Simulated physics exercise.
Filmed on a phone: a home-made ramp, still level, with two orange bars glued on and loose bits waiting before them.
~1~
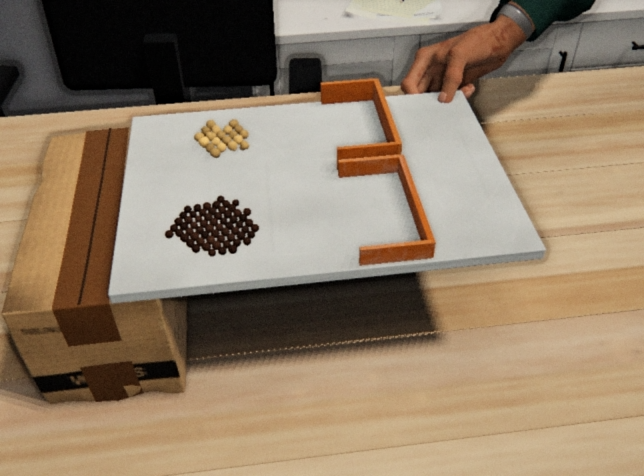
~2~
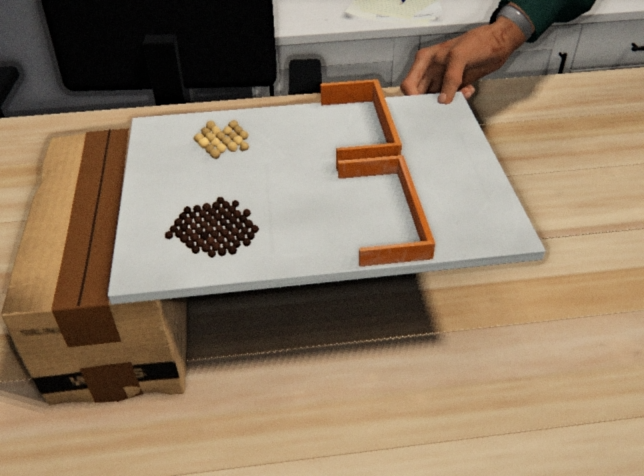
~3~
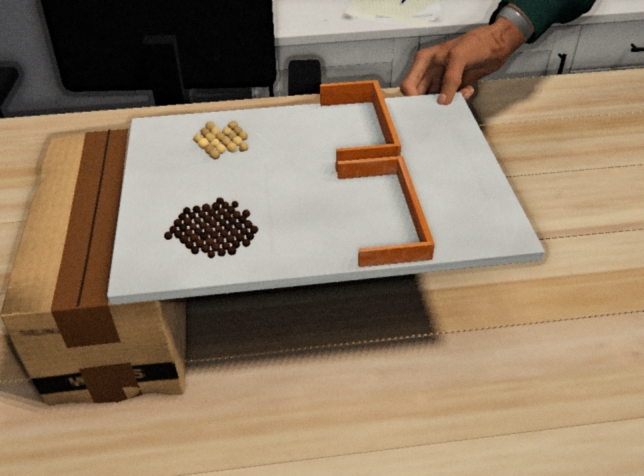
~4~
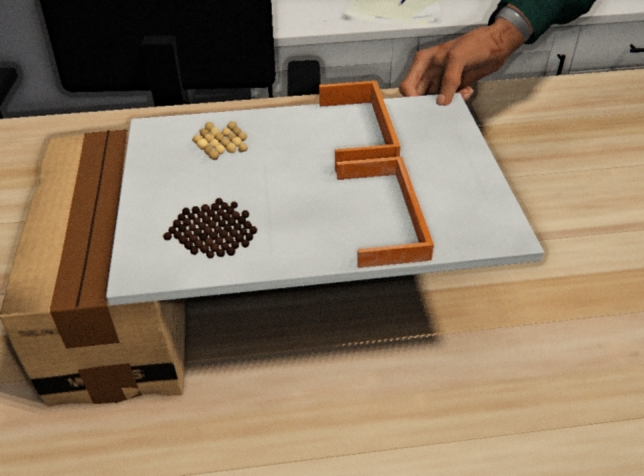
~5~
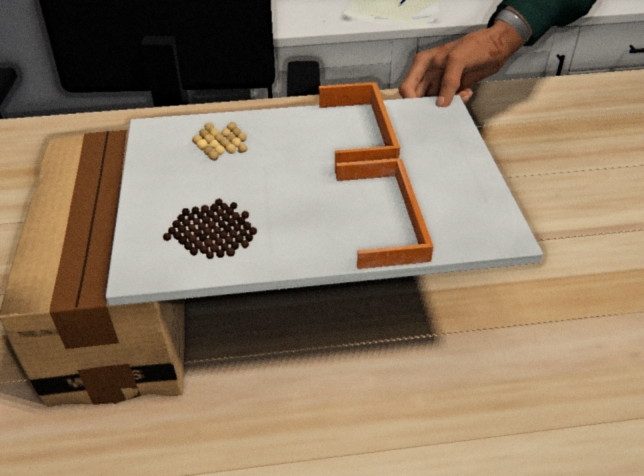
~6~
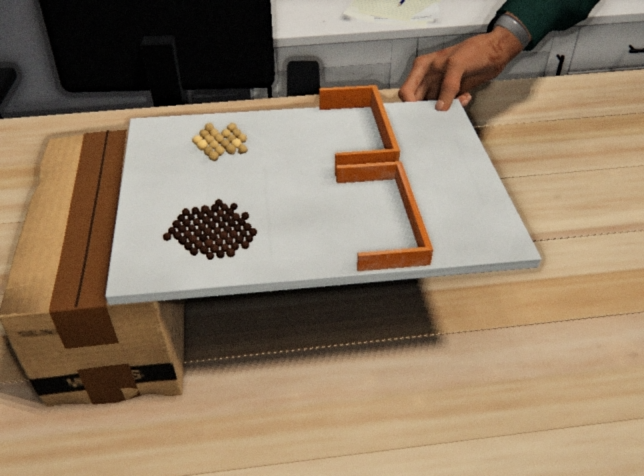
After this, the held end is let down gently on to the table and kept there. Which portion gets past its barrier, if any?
In the end the front portion halts at the strip, and the back portion halts at the strip.
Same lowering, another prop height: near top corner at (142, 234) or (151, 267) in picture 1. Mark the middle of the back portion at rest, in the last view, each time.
First near (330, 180), then near (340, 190).
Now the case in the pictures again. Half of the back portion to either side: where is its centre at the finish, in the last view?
At about (351, 195).
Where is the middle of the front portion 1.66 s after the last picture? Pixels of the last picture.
At about (371, 285).
Then, 0.63 s after the last picture, board sloping at 15°; front portion on its way down; back portion on its way down.
Then, 1.18 s after the last picture, board sloping at 25°; front portion has reached its bar; back portion has reached its bar.
Then, 1.66 s after the last picture, board resting at 26°; front portion has reached its bar; back portion has reached its bar.
At rest, board resting at 26°; front portion gathered behind its bar; back portion gathered behind its bar.
